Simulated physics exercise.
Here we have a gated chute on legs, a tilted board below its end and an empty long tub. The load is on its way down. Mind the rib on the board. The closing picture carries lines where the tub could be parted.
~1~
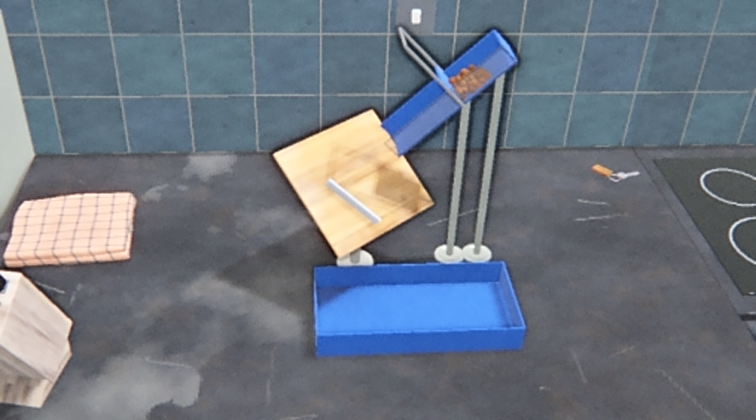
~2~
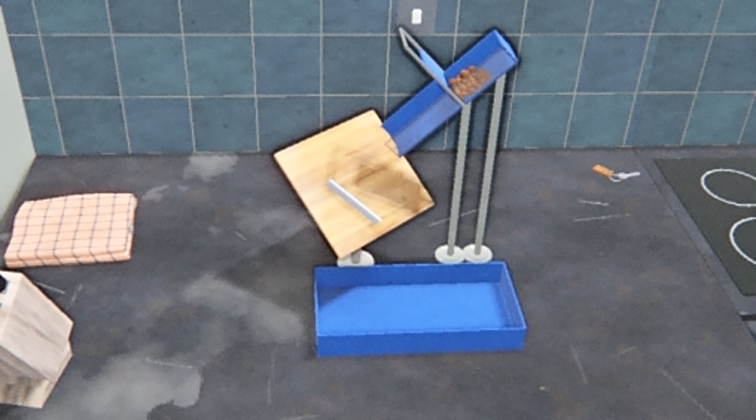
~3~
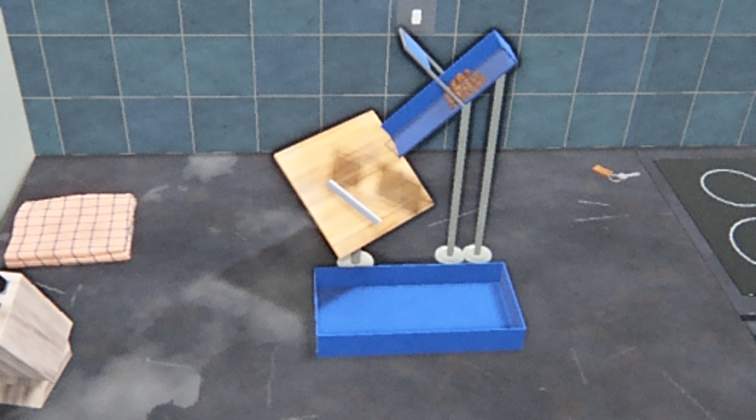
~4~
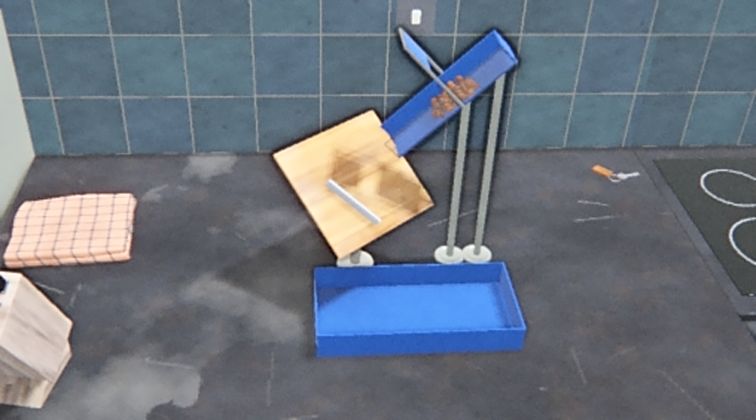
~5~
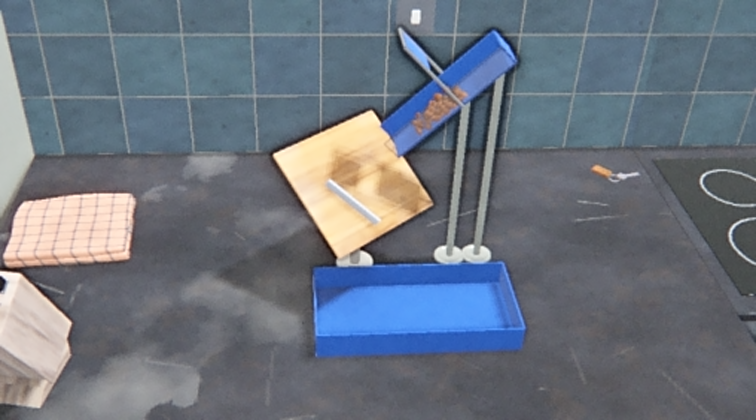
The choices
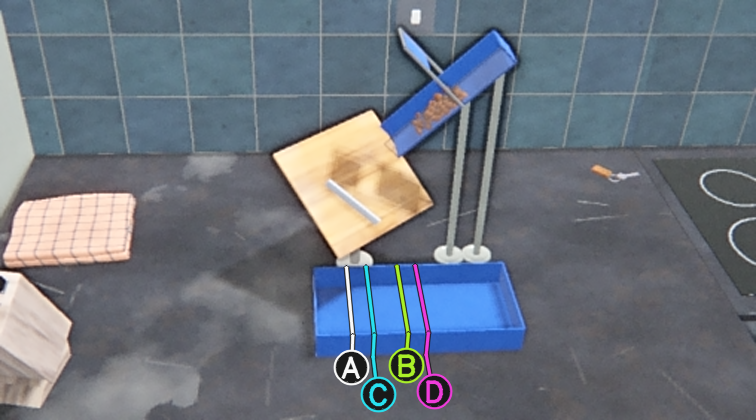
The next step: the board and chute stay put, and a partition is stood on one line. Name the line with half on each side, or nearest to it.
D is best.
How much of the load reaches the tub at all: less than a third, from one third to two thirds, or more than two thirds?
About that: More than two thirds.
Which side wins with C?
The right side.
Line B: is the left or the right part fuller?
The right side.
On the marked copy, line A crosses the front rim at (352, 334); line B crosses the front rim at (408, 332); line C crosses the front rim at (374, 334); line D crosses the front rim at (428, 332).
For line A, of what is caught, none at all on the left of the divider, the whole lot on the right.
For line B, of what is caught, none at all on the left of the divider, the whole lot on the right.
For line C, of what is caught, none at all on the left of the divider, the whole lot on the right.
For line D, of what is caught, close to half on the left of the divider, close to half on the right.
